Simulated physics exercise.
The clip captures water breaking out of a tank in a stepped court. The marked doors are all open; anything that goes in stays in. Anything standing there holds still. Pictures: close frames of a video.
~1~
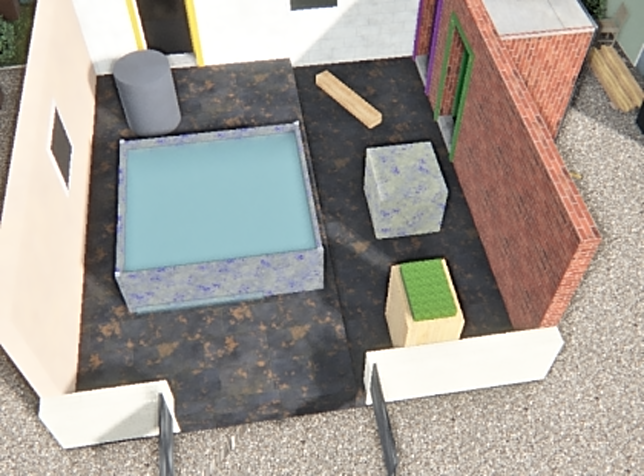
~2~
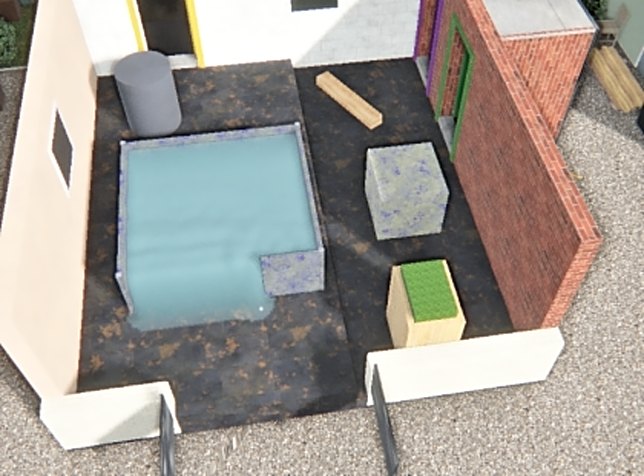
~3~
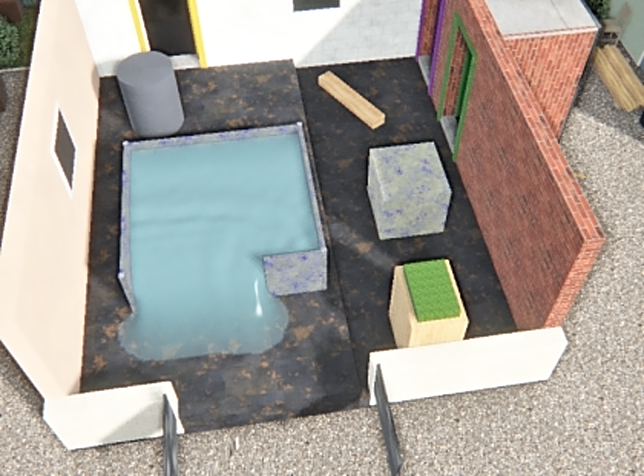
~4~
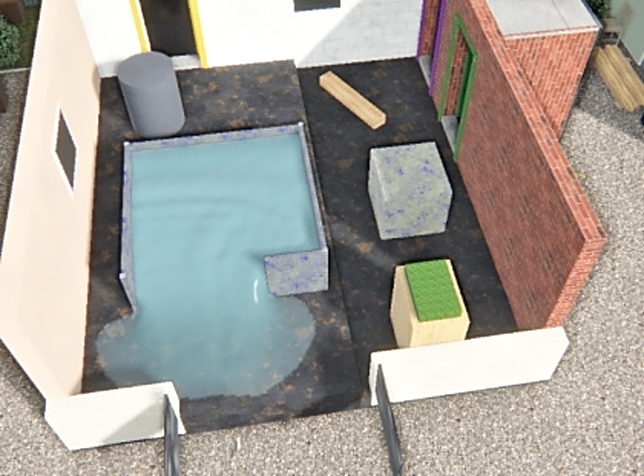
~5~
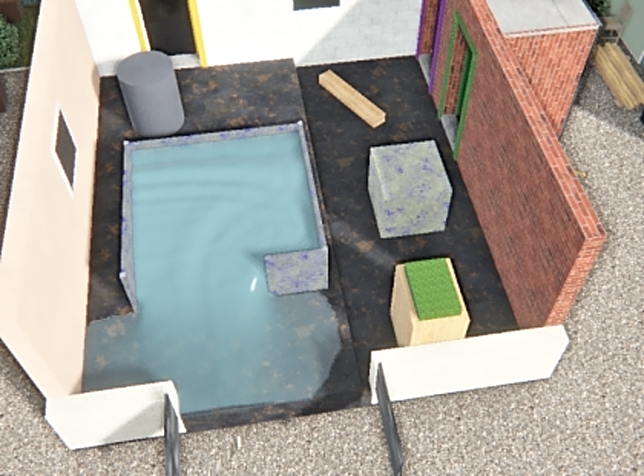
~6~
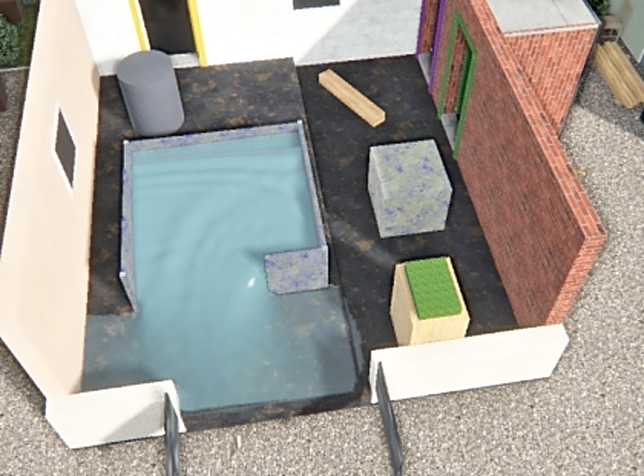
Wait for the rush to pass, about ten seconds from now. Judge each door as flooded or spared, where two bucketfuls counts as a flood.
The purple door is spared, the yellow door is spared, the green door is spared.
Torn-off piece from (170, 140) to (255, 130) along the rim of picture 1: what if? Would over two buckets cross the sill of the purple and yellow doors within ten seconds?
Then: The purple door is over, the yellow door passes that mark.
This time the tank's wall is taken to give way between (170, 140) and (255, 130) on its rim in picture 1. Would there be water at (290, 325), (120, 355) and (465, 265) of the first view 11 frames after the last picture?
Taking each in turn, they come out kept dry, kept dry, kept dry.
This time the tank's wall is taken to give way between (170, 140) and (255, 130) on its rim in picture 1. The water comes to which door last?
The green-painted one is last.
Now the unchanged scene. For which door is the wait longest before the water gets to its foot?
It's the green-painted one.
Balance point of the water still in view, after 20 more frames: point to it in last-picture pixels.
At about (196, 257).
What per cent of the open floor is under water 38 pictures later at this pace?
Close to 60 %.
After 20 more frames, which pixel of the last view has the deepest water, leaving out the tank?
Approximate pixel: (100, 81).
A moment on, water covers 15 % of the floor; the purple door not reached, the yellow door not reached, the green door not reached.
Next, water covers 20 % of the floor; the purple door not reached, the yellow door not reached, the green door not reached.
Then, water covers 30 % of the floor; the purple door not reached, the yellow door not reached, the green door not reached.
Later, water covers 60 % of the floor; the purple door not reached, the yellow door wet at the sill, nothing in, the green door not reached.
In the end, water covers 90 % of the floor; the purple door wet at the sill, nothing in, the yellow door wet at the sill, nothing in, the green door wet at the sill, nothing in.
